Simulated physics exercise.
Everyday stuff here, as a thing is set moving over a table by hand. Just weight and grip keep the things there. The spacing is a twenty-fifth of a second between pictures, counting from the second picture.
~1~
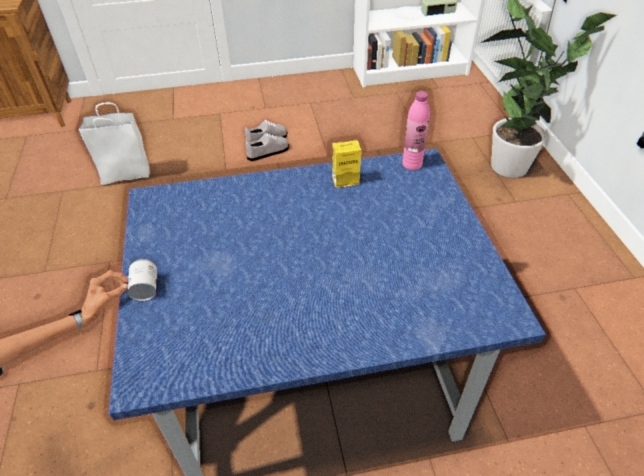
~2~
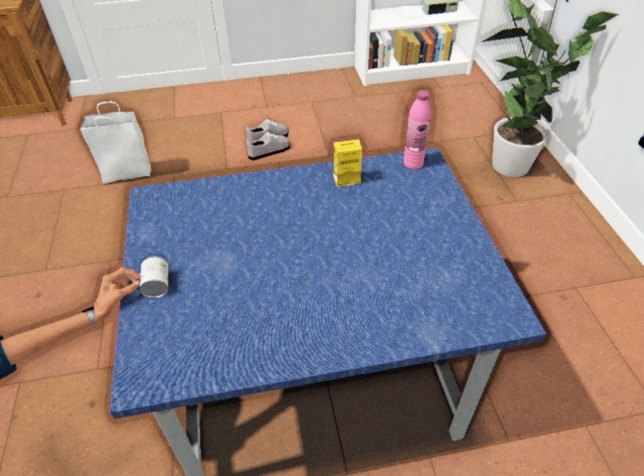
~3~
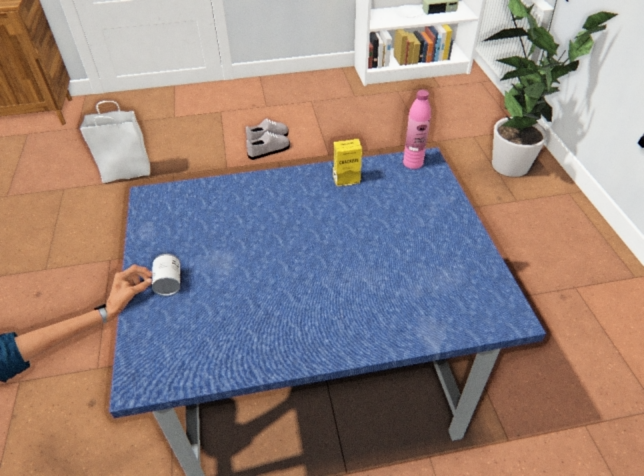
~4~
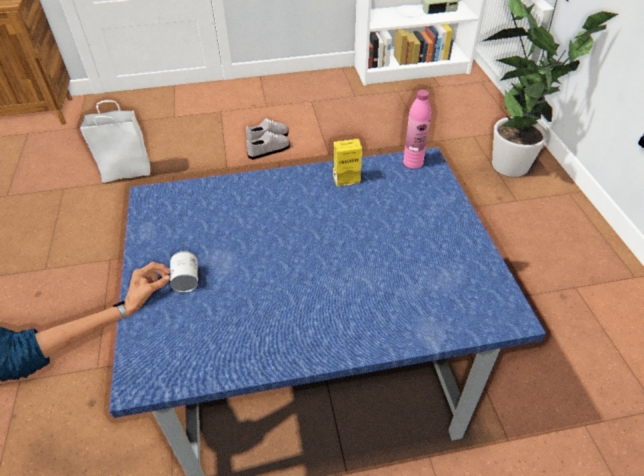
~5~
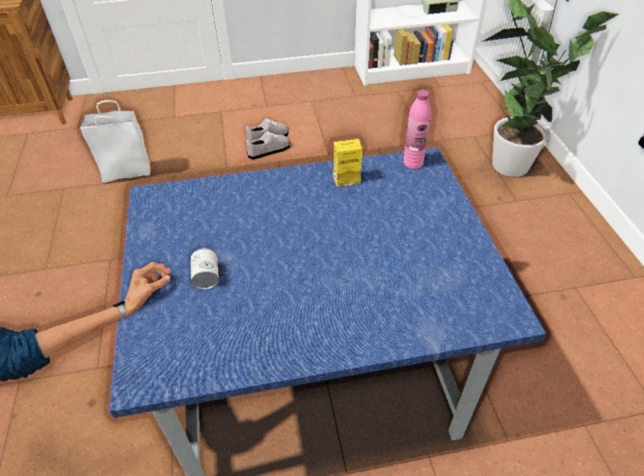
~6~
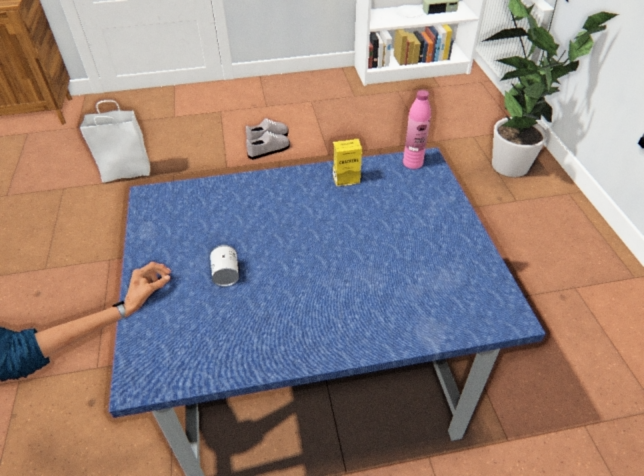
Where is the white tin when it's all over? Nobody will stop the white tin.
It will most likely exit the table.
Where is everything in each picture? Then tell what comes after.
The first frame shows under the hand; white tin (143, 280).
The second frame shows under the hand; white tin (154, 277).
The third frame shows under the hand; white tin (166, 275).
The fourth frame shows white tin (184, 272).
The fifth frame shows white tin (205, 269) shifted about its own width.
The sixth frame shows white tin (224, 266) shifted about its own width.
Then, 0.20 s on from there, white tin shifted well along near (320, 252).
Then, 0.60 s on from there, white tin shifted well along near (490, 226).
Then, 0.90 s on from there, white tin now off the table.
Then, 1.20 s on from there, things are still on the move.
In the end, off the table, white tin.
